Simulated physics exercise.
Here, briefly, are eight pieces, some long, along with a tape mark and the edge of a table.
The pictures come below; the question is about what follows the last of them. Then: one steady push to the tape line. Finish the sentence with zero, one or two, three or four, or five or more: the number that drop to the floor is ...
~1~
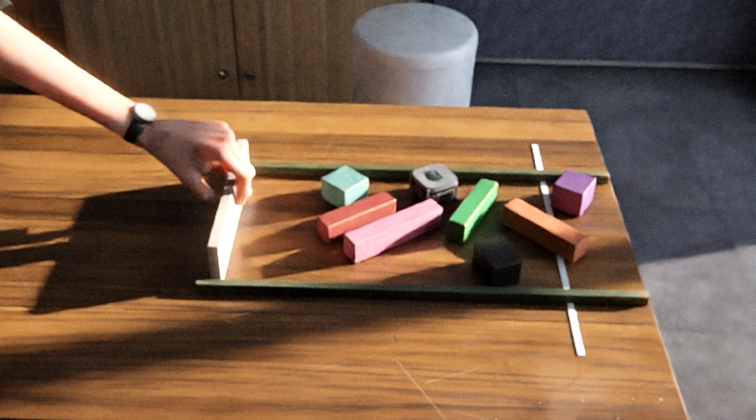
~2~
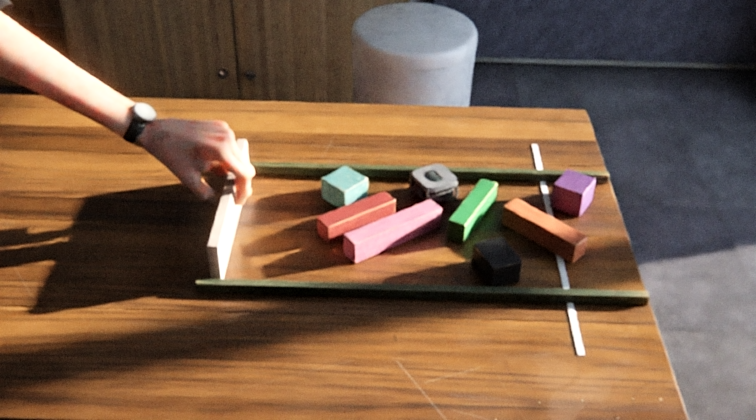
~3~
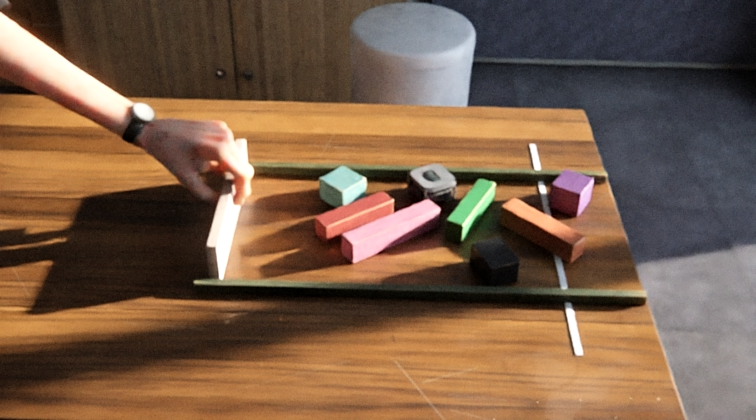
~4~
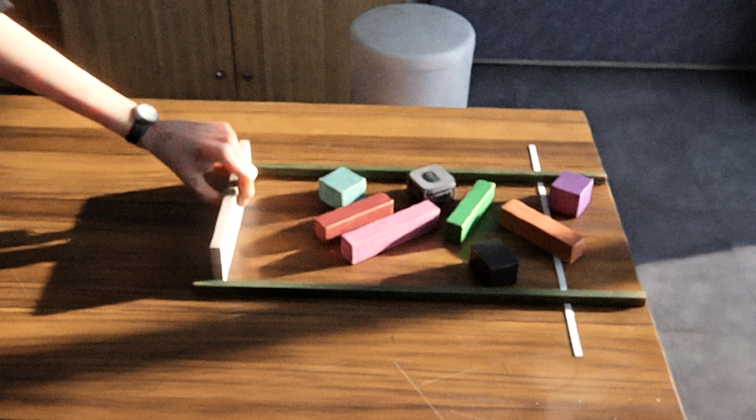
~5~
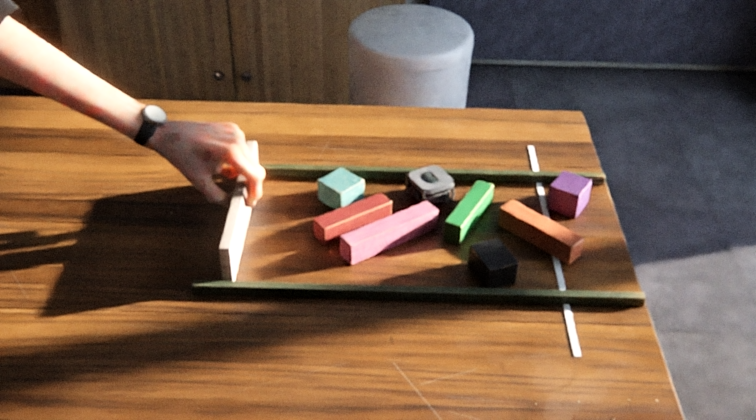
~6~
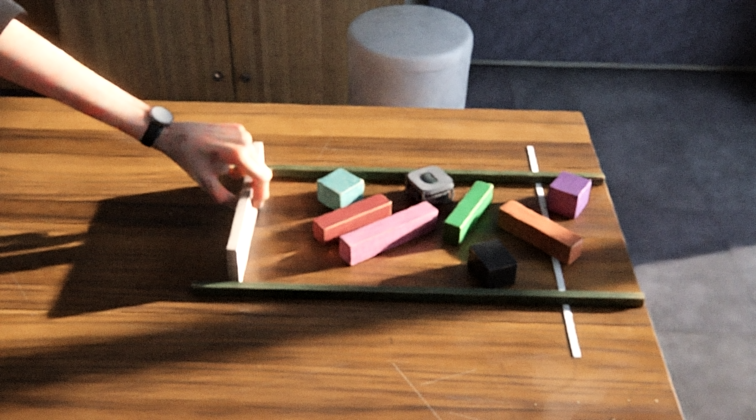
The number that drop to the floor is one or two.
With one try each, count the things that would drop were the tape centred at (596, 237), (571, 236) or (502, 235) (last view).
7, 4, 0.
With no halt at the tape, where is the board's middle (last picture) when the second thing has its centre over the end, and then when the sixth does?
At (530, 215) for the second, at (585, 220) for the sixth.
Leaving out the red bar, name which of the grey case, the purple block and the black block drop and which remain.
As for the grey case, it is retained; the purple block is not retained; the black block is retained.
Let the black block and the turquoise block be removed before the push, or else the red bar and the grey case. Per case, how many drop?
First 1, then 1.
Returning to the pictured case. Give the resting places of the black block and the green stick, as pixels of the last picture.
Final centres, first then second: (607, 275), (619, 236).
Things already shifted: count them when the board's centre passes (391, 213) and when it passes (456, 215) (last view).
At the first place 5, at the second 7.
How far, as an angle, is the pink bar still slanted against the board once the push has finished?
It comes to around 35 degrees.
A little later, none off yet; purple block at rest near (568, 195); orange bar at rest near (539, 232); black block at rest near (492, 264).
Next, none off yet; purple block at rest near (568, 195); orange bar shifted a little near (585, 246); black block shifted a little near (512, 270).
When it is over, the number that fall off is one or two; down, orange bar and purple block.
